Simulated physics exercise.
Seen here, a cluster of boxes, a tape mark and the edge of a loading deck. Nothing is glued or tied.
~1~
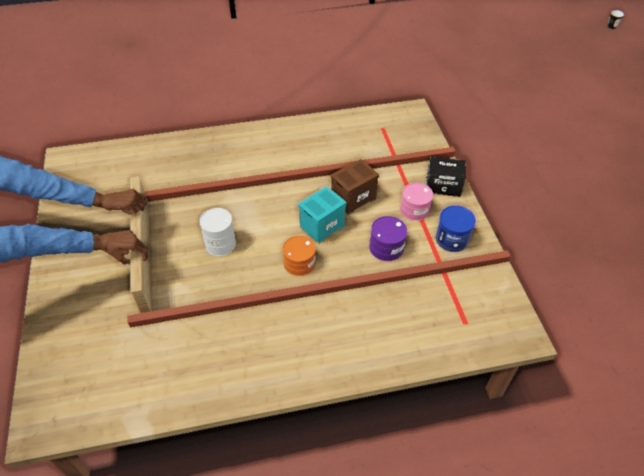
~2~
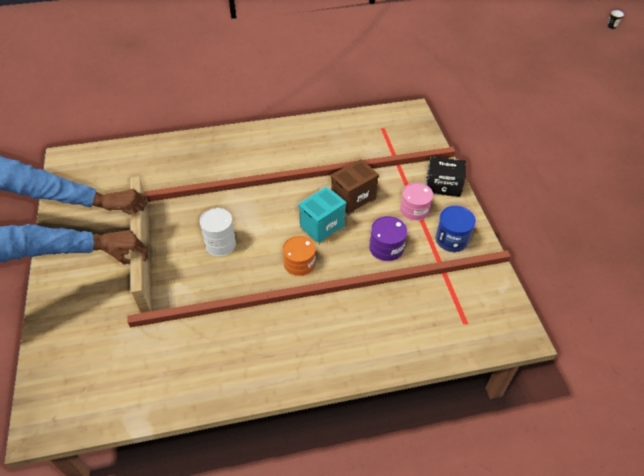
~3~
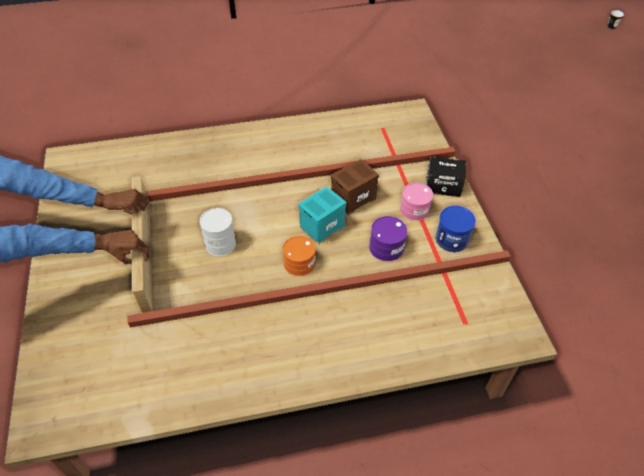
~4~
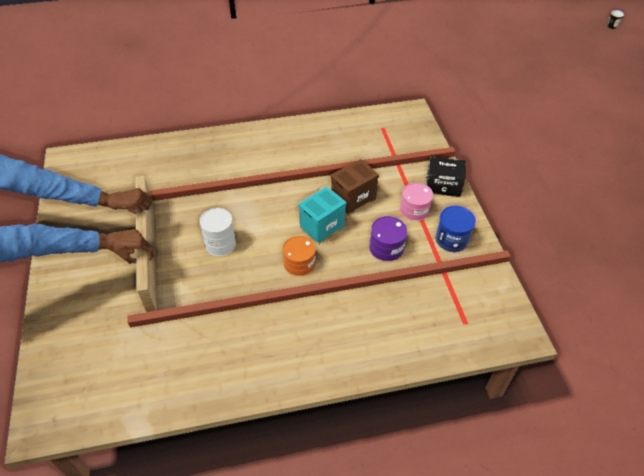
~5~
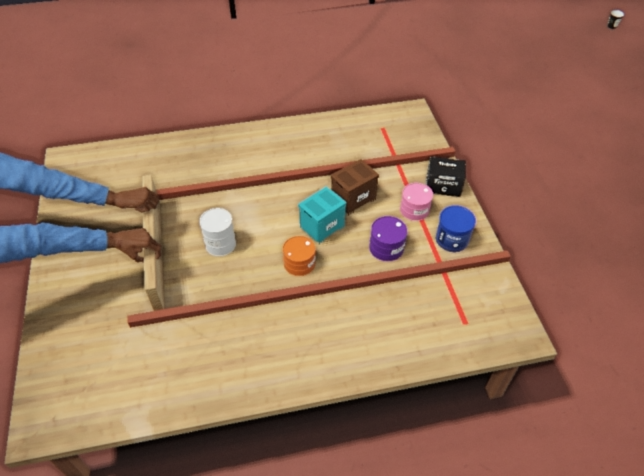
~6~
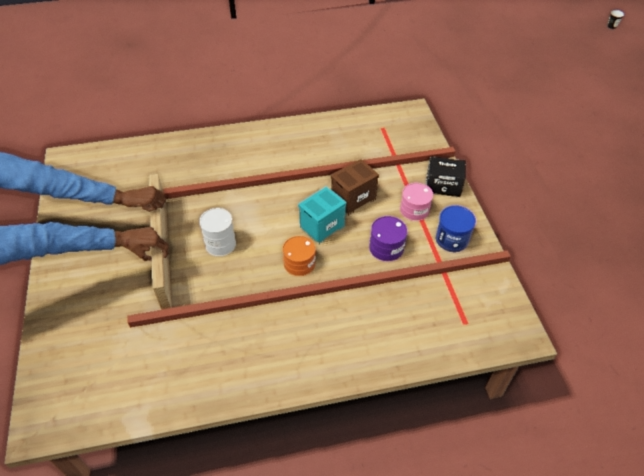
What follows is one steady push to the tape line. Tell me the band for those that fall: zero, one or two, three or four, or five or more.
In the end the number that fall off is one or two.
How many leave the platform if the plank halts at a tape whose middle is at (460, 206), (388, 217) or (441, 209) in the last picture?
Down on the ground: 5, 0 and 5.
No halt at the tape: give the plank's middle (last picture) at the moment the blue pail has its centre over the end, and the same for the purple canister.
For the blue pail at (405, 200), for the purple canister at (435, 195).
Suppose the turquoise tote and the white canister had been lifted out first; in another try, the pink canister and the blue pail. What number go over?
1 in the first case, 0 in the second.
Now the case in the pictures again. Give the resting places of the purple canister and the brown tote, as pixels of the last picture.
Near (477, 222) and (419, 167).
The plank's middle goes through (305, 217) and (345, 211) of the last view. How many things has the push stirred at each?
The counts are 4 and 6.
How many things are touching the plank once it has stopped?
The number is 3.
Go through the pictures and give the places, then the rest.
The first picture shows black box (445, 177); blue pail (455, 229); pink canister (416, 202); plank (141, 243); tape (418, 212).
The second picture shows blue pail (455, 229); purple canister (388, 239).
The third picture shows pink canister (416, 202); orange canister (299, 256).
The fourth picture shows black box (445, 177); plank (146, 242).
The fifth picture shows blue pail (455, 229); turquoise tote (322, 216).
The sixth picture shows black box (445, 177); blue pail (455, 229); pink canister (416, 202); plank (160, 240); tape (418, 212).
Soon after, none off yet; black box at rest near (445, 177); blue pail at rest near (455, 229); pink canister at rest near (416, 202).
In the end, the number that fall off is one or two; gone, pink canister and blue pail.
